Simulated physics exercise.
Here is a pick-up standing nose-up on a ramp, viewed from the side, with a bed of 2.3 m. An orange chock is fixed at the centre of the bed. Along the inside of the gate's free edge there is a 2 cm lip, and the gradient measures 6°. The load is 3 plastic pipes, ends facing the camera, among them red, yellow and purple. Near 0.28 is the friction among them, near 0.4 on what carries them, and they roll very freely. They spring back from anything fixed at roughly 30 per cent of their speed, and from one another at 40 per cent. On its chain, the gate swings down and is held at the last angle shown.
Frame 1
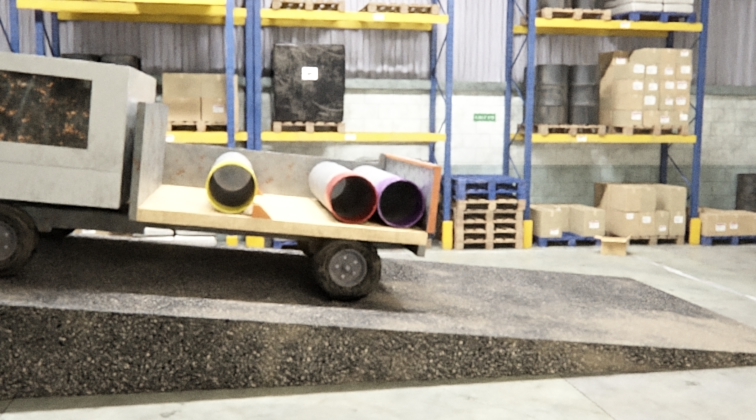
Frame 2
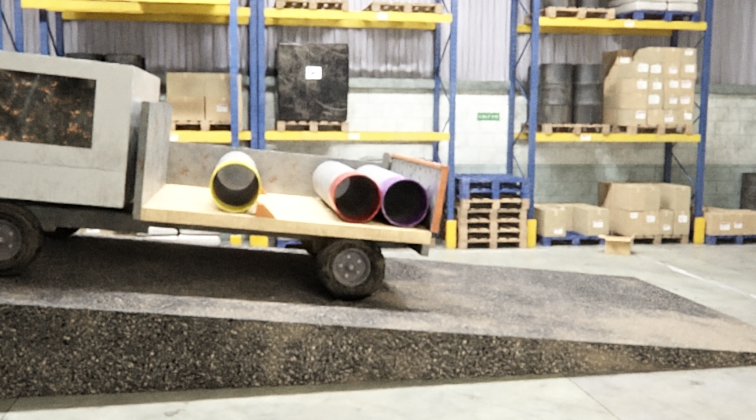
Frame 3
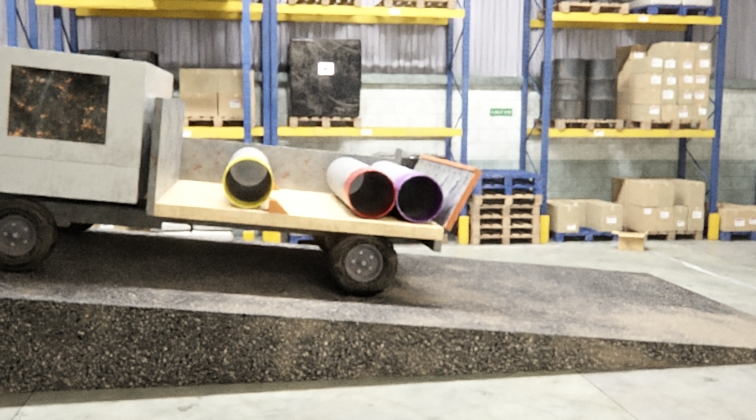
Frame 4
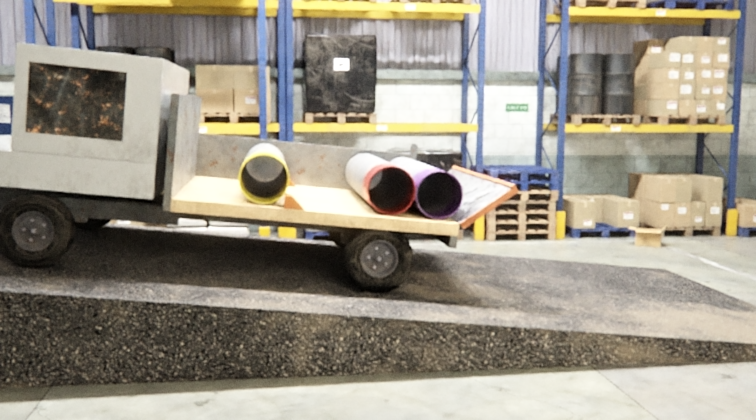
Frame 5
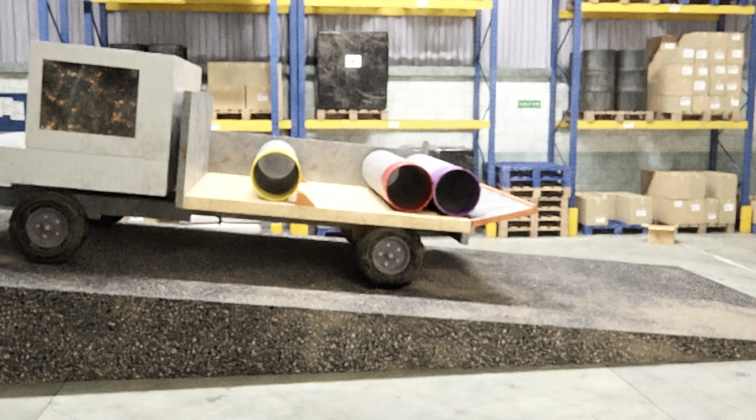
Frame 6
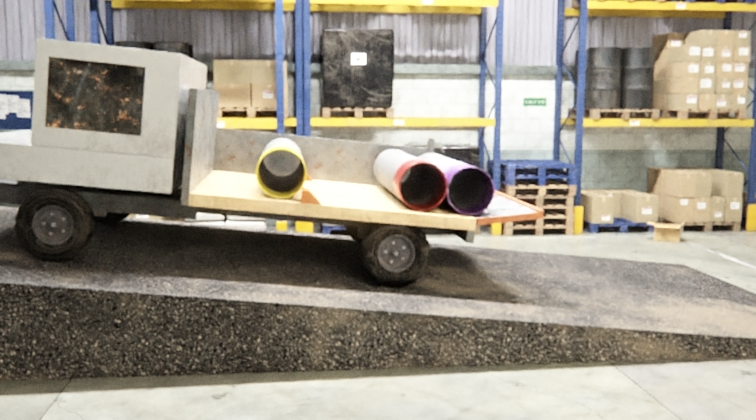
The pickup's tailgate swings down, and the red and purple pipes shift slightly right toward it.
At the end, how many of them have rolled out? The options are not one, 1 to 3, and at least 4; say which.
I would say not one.
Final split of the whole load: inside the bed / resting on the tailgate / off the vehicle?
The numbers run 2, 1, 0 in that sequence.
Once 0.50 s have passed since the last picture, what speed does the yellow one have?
Estimated speed near 0.0 m/s.
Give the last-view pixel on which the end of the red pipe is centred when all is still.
Look near pixel (469, 191).
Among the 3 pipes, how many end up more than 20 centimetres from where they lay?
The tally comes to 2.
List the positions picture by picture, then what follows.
The first picture shows red at (354, 200), yellow at (232, 188), purple at (402, 204); gate 84° above level, tip at (438, 168); 3 of the 3 make up the bottom layer on the bed.
The second picture shows red at (358, 199), yellow at (236, 187), purple at (406, 203); gate 81° above level, tip at (445, 168).
The third picture shows red at (373, 195), yellow at (248, 183), purple at (421, 199); gate 61° above level, tip at (478, 172).
The fourth picture shows red at (392, 191), yellow at (264, 179), purple at (440, 195); gate 34° above level, tip at (515, 190).
The fifth picture shows red at (410, 188), yellow at (276, 176), purple at (458, 193); gate 11° above level, tip at (535, 210).
The sixth picture shows red at (424, 187), yellow at (281, 174), purple at (472, 191); gate 5° above level, tip at (541, 215).
Then, 0.5 s after the last picture, red is on the bed, 25 cm short of the hinge, rolling right; yellow is on the bed, 160 cm short of the hinge; purple is on the gate, 15 cm past the hinge, rolling right; 0 of 3 are out.
Then, 1.1 s after the last picture, red is on the bed, 10 cm short of the hinge, rolling right; purple is on the gate, 25 cm past the hinge, rolling right; no change for yellow; 0 of 3 are out.
At rest (1.8 s after the last picture), red is on the bed, 5 cm short of the hinge; yellow is on the bed, 160 cm short of the hinge; purple is on the gate, 35 cm past the hinge; 0 of 3 are out.
